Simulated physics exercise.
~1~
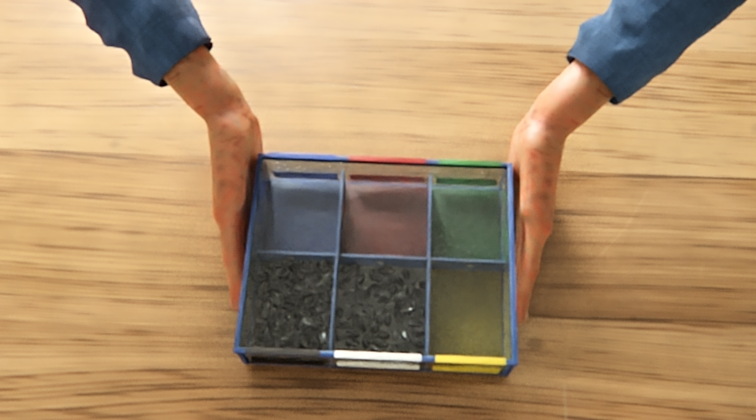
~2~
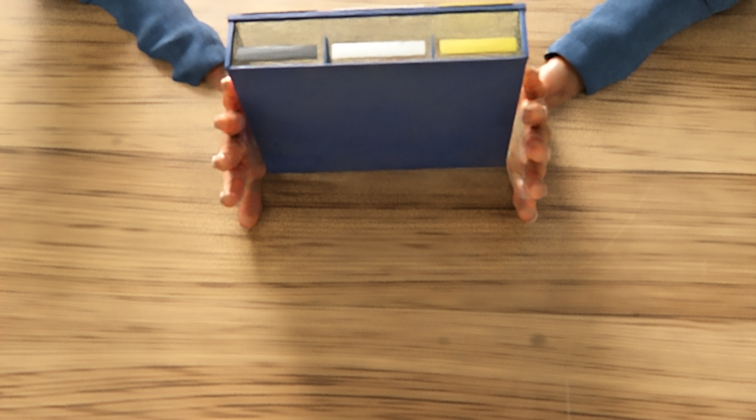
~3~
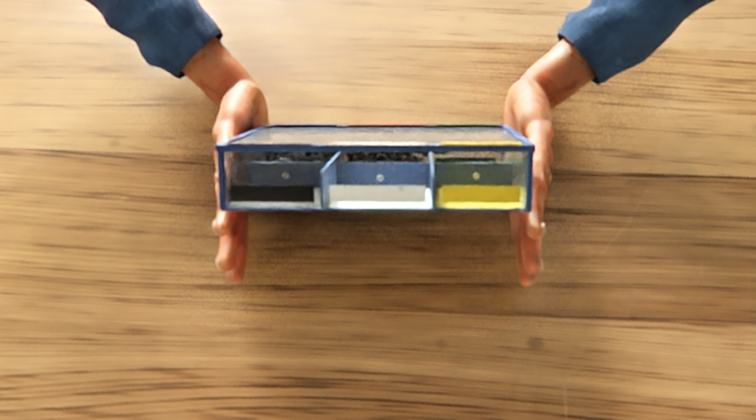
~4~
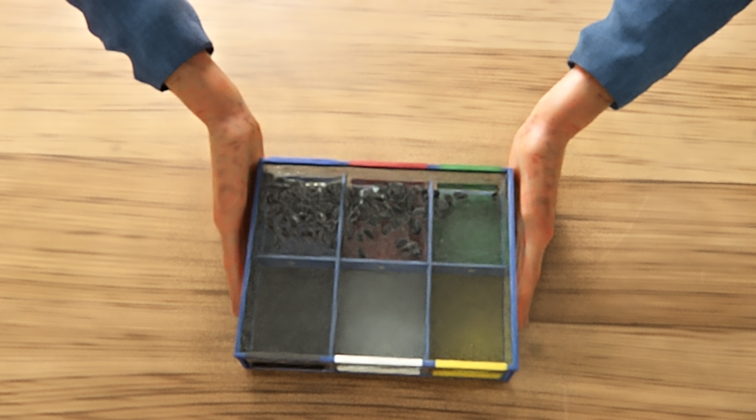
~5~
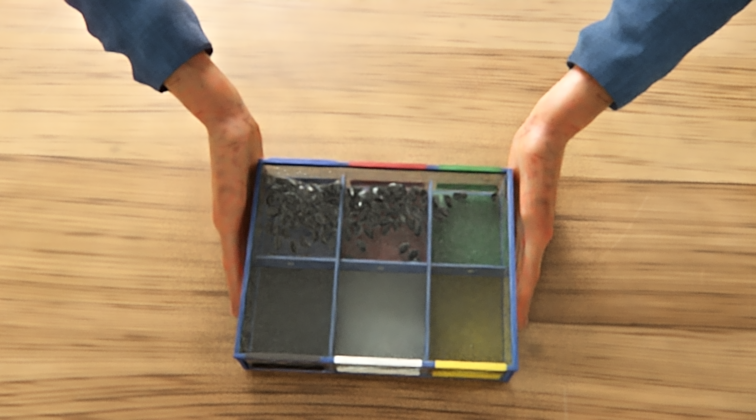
Black beans slide from the near compartments into the far ones as hands tip a box.
